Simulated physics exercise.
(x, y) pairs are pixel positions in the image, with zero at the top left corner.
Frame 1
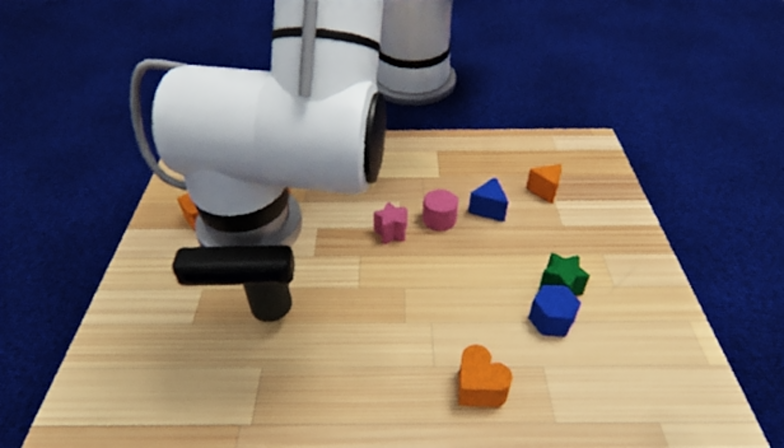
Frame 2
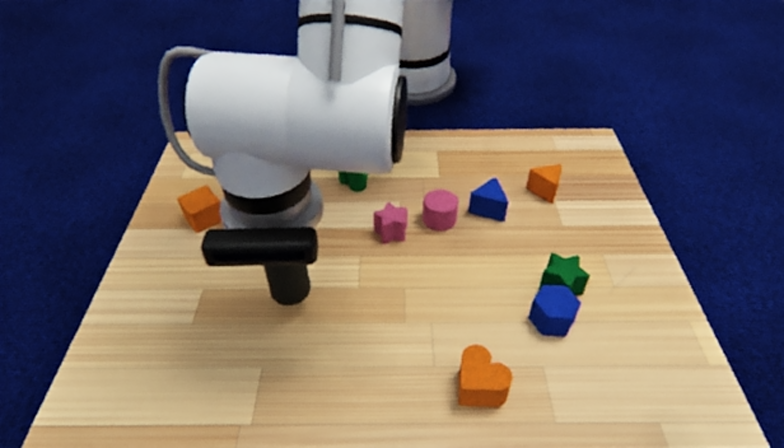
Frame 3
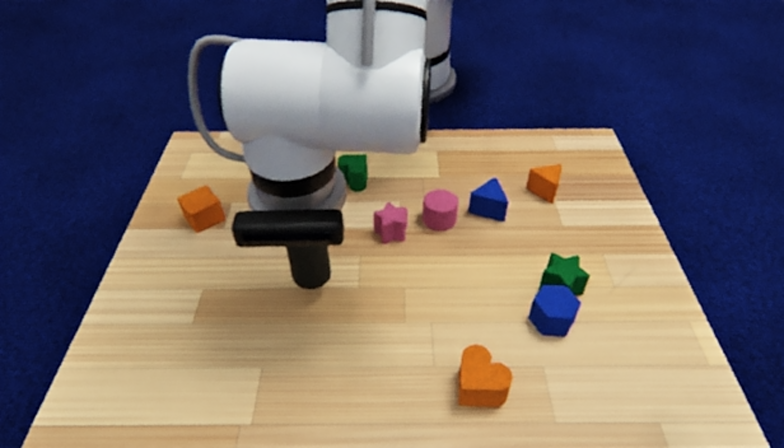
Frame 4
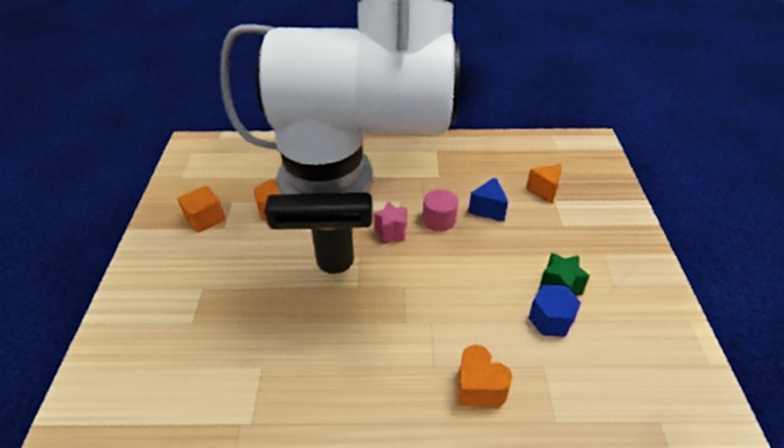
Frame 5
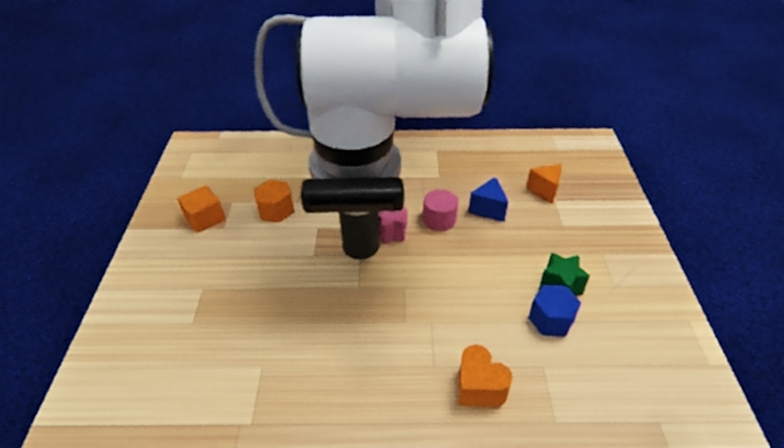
White robot arm with a black tool gliding right and slightly away over a wooden table toward a still pink star block.
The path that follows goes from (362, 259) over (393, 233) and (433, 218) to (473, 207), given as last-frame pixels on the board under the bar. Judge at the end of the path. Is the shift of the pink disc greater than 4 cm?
My answer is yes.
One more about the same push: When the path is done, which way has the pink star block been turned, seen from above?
Seen from above, its turn is counter-clockwise.
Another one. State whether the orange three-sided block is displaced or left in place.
That block stands still.
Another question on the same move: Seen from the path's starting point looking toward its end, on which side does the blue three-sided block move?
So, looking from the first point of the path to the last, the blue three-sided block moves rightwards.
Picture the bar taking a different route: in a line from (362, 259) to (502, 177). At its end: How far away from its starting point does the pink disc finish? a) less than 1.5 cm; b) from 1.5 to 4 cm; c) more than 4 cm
I'll go with c - more than 4 cm.
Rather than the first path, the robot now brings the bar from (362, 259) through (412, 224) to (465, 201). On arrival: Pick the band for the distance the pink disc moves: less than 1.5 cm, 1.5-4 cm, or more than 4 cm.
It slides well over 4 cm.
What follows on the original path. One third of the way, bar at (394, 220); pink star block at (412, 197), turned 25° anticlockwise; pink disc at (446, 198).
Two thirds of the way, bar at (434, 205); pink star block at (432, 179), turned 60° anticlockwise; pink disc at (467, 192); blue three-sided block at (505, 189).
At the end, bar at (474, 194); pink star block at (437, 176), turned 90° anticlockwise; pink disc at (510, 189); blue three-sided block at (540, 188), turned 60° anticlockwise; orange three-sided block still.
